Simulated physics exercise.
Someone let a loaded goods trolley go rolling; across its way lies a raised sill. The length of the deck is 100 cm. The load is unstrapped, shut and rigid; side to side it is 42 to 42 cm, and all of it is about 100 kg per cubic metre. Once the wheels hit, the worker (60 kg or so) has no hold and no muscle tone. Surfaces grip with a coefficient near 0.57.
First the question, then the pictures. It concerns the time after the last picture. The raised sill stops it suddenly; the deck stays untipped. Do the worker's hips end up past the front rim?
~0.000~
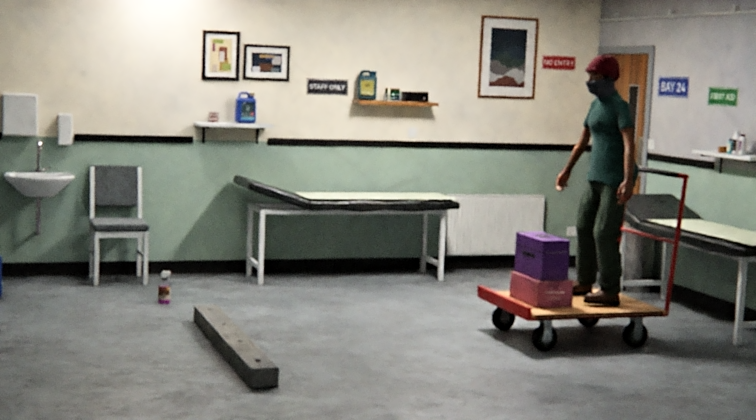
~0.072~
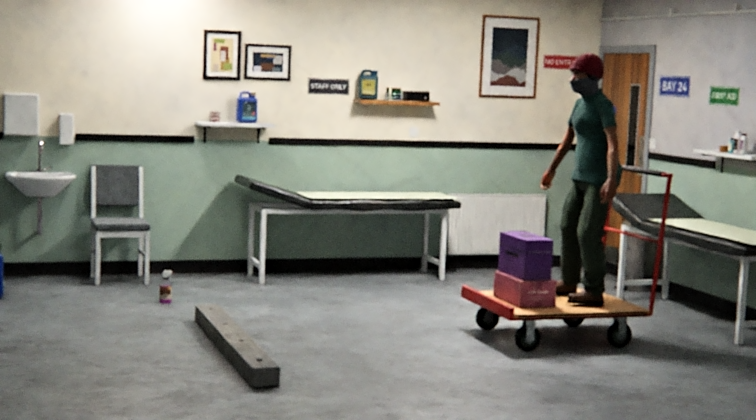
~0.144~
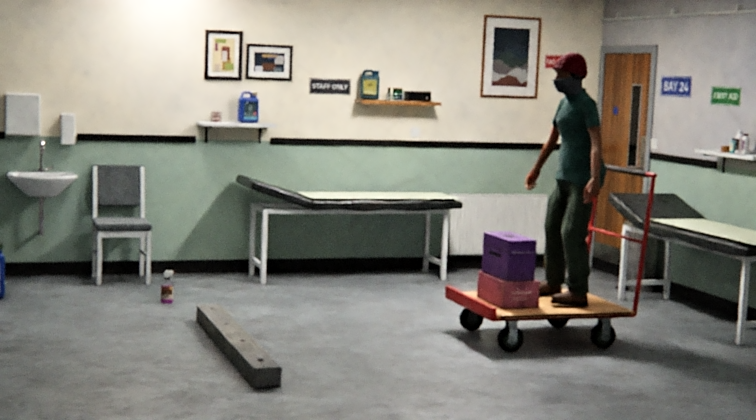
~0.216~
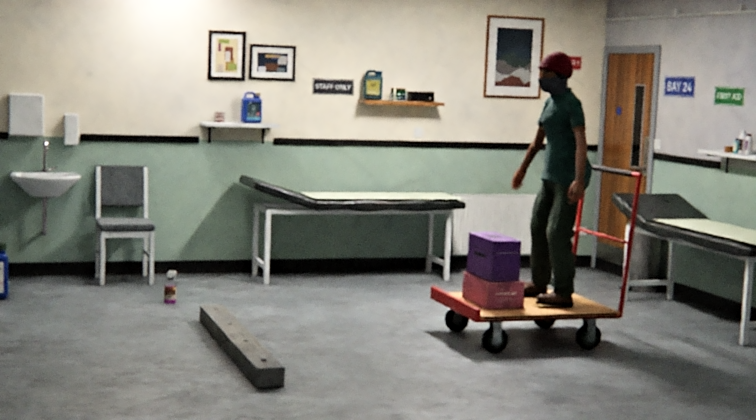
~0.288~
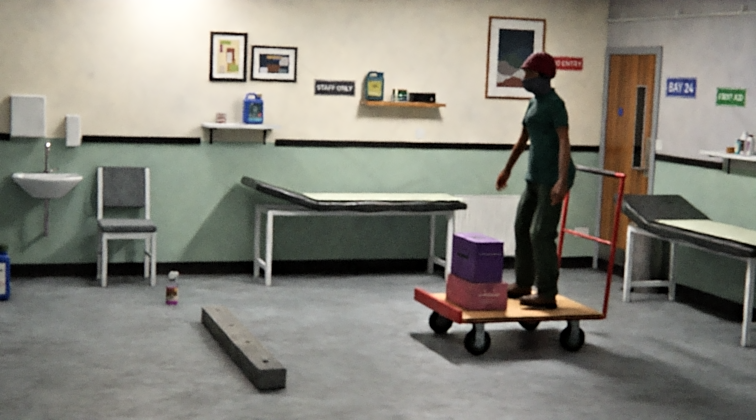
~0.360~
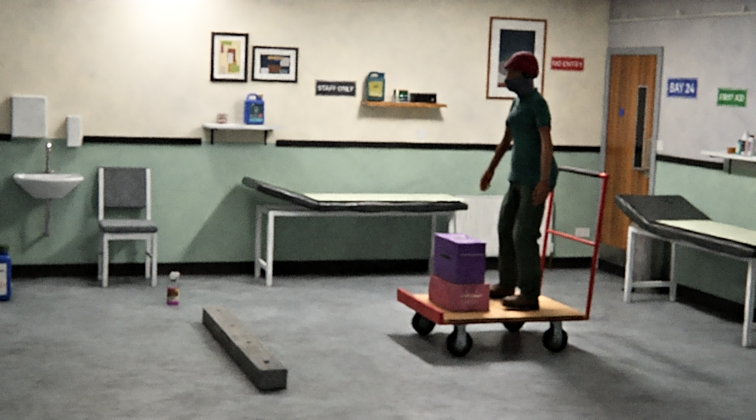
Yes. It finishes past the deck.
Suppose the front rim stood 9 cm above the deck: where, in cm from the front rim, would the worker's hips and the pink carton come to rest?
Hips 50 past, pink 20 behind.
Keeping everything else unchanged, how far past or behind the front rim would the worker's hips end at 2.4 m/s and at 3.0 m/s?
Try 1: 70 cm past rim; try 2: 130 cm past rim.
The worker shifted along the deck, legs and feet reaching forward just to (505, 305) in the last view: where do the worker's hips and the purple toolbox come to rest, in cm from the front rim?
Result: Hips 20 cm beyond the rim; purple 60 cm beyond it.
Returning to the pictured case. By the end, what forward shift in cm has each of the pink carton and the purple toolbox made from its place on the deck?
Pink 10, purple 70; both in cm.
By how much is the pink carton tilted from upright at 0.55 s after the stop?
Roughly 0° from upright.
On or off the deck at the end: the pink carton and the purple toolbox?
Result - pink: Stays; purple: Goes over.
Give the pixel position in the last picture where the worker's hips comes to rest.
Resting point approx. (186, 338).
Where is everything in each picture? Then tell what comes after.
The first picture shows hips (612, 173), pink carton (541, 289), rim corner (530, 315); 184 cm short of the stop.
The second picture shows hips (596, 172), pink carton (524, 288), rim corner (512, 315); 170 cm short of the stop.
The third picture shows hips (580, 172), pink carton (508, 289), rim corner (494, 316); 157 cm short of the stop.
The fourth picture shows hips (566, 172), pink carton (493, 290), rim corner (478, 316); 144 cm short of the stop.
The fifth picture shows hips (550, 173), pink carton (476, 291), rim corner (460, 318); 130 cm short of the stop.
The sixth picture shows hips (533, 173), pink carton (459, 292), rim corner (442, 319); 117 cm short of the stop. Speed about 1.8 m/s.
Impact comes at 1.00 s.
After 1.25 s the worker's hips are 33 cm behind the rim, near (295, 211) in the last picture's view.
After 1.55 s the worker's hips are 10 cm behind the rim, near (258, 214) in the last picture's view.
After 2.00 s the worker's hips are 40 cm past the rim, near (176, 304) in the last picture's view.
Final state at 3.6 s, past the rim, purple toolbox and the worker's hips; behind it, pink carton.
